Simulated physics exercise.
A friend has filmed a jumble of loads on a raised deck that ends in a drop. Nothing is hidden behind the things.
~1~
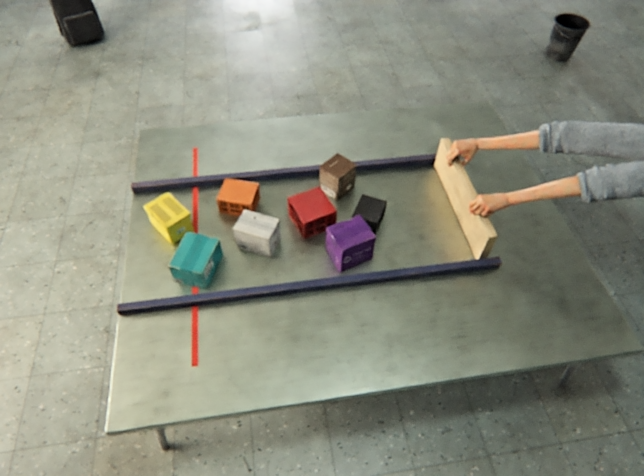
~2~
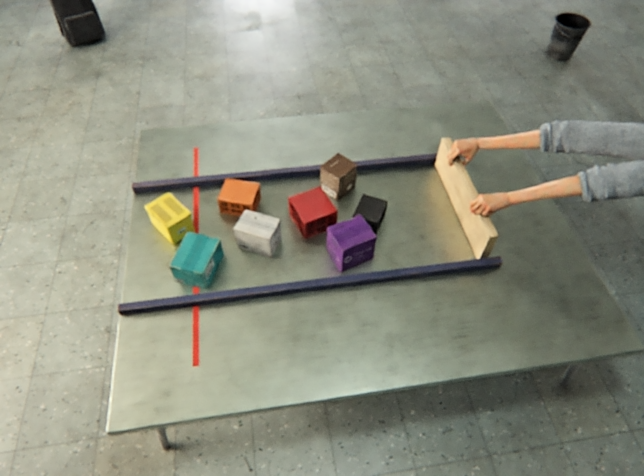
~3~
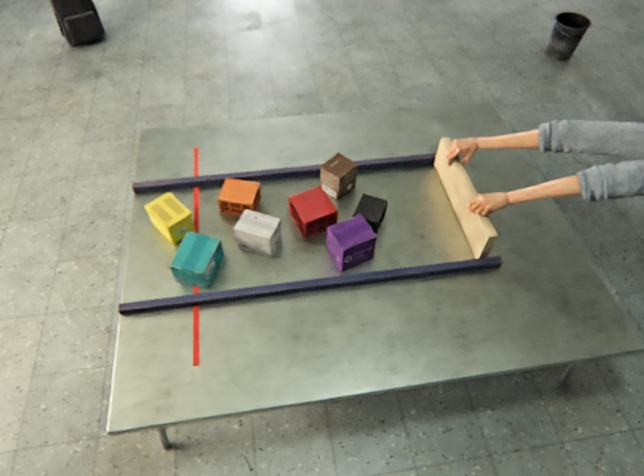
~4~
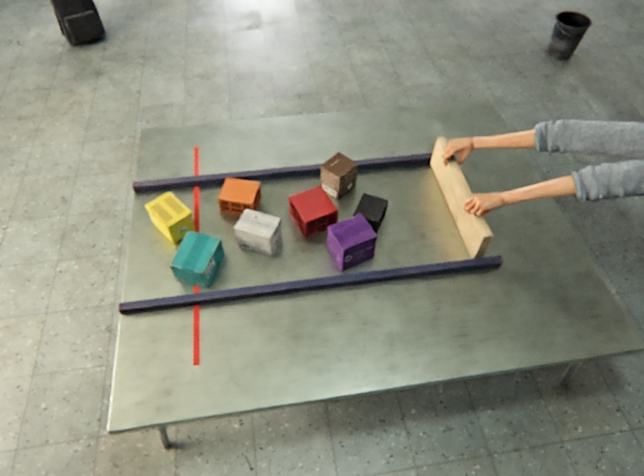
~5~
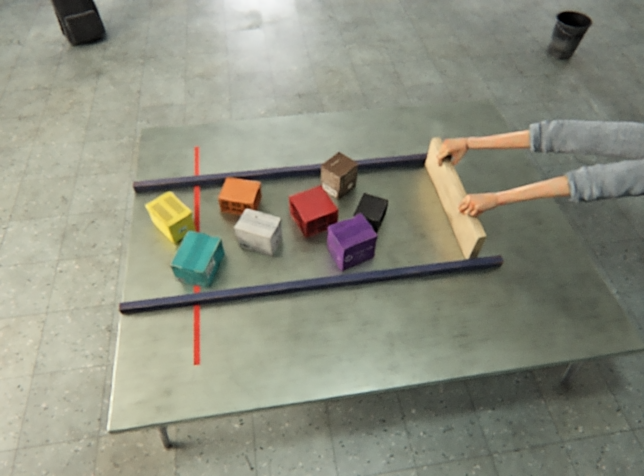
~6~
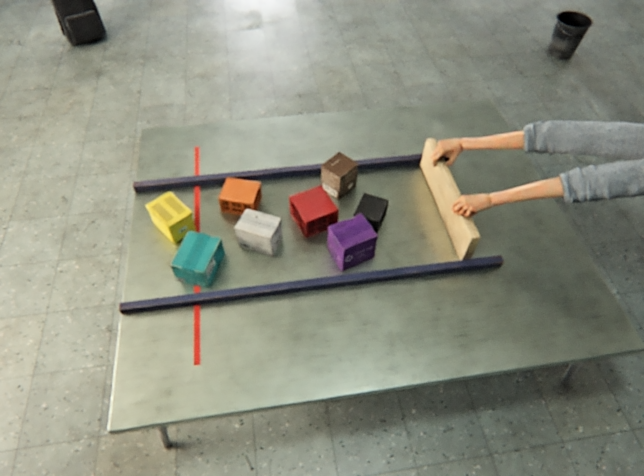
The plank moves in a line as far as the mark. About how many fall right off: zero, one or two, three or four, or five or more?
As it turns out, the number that fall off is one or two.
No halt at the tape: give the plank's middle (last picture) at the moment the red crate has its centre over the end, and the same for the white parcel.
At (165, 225) for the red crate; at (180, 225) for the white parcel.
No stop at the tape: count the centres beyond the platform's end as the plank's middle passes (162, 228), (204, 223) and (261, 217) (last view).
Past the end: 5, 1 and 0.
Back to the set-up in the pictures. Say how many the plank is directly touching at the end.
3 of them.
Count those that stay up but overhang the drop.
3 of them.
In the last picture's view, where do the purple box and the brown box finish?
First (174, 260), then (180, 185).
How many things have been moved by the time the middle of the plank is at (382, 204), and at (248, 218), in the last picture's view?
At the one place 1, at the other 8.
A little later, none off yet; yellow tote at rest near (172, 218); turquoise parcel at rest near (199, 259); orange crate at rest near (241, 197).
Next, none off yet; yellow tote at rest near (172, 218); turquoise parcel shifted a little near (189, 260); orange crate shifted about its own width near (214, 192).
When it is over, the number that fall off is one or two; down, yellow tote.
